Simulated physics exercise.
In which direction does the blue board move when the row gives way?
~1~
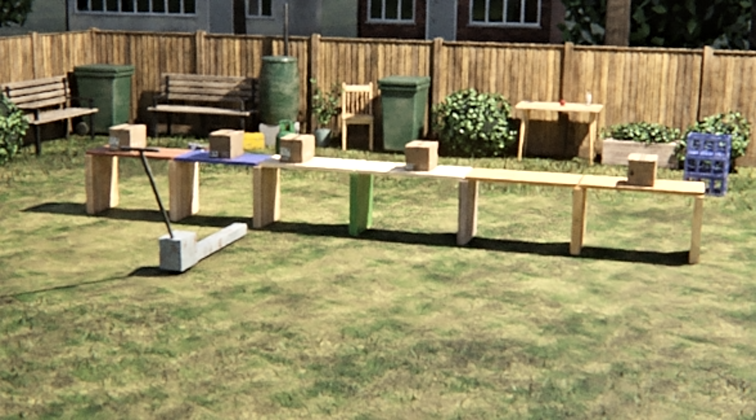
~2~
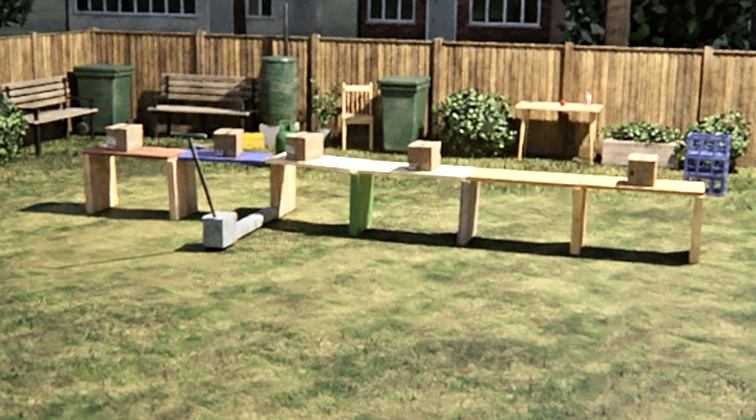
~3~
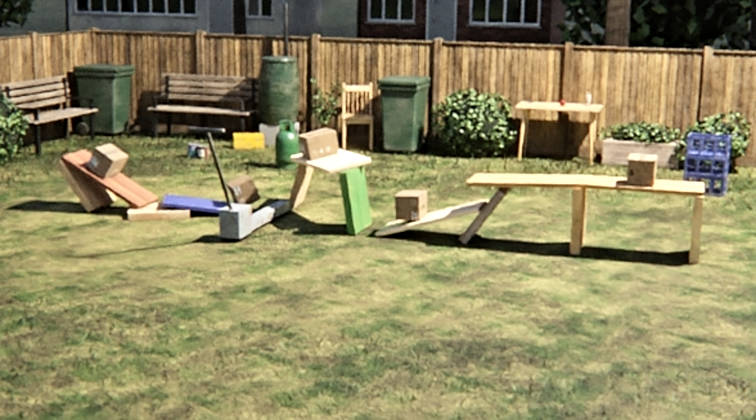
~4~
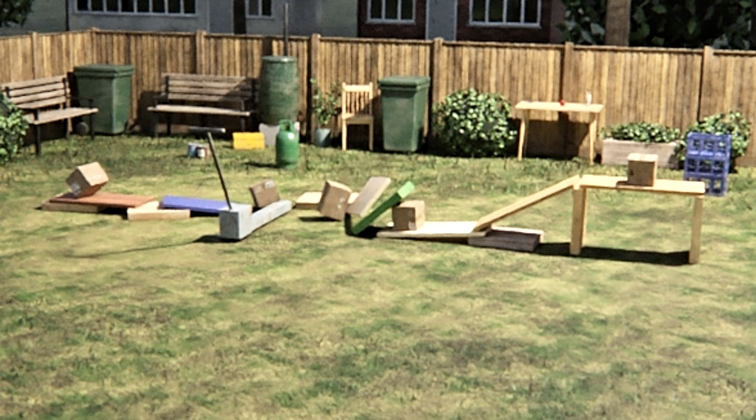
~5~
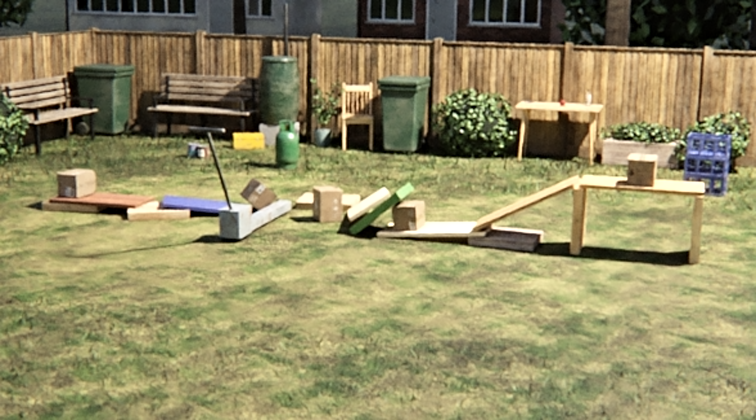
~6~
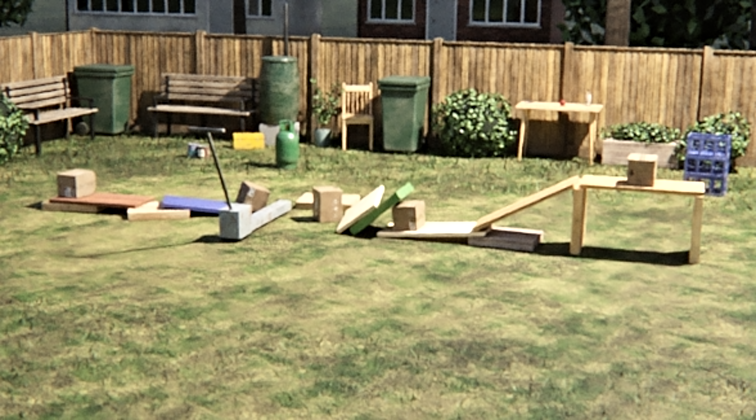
The blue board moves down, dropping from its place in the raised row to the grass.
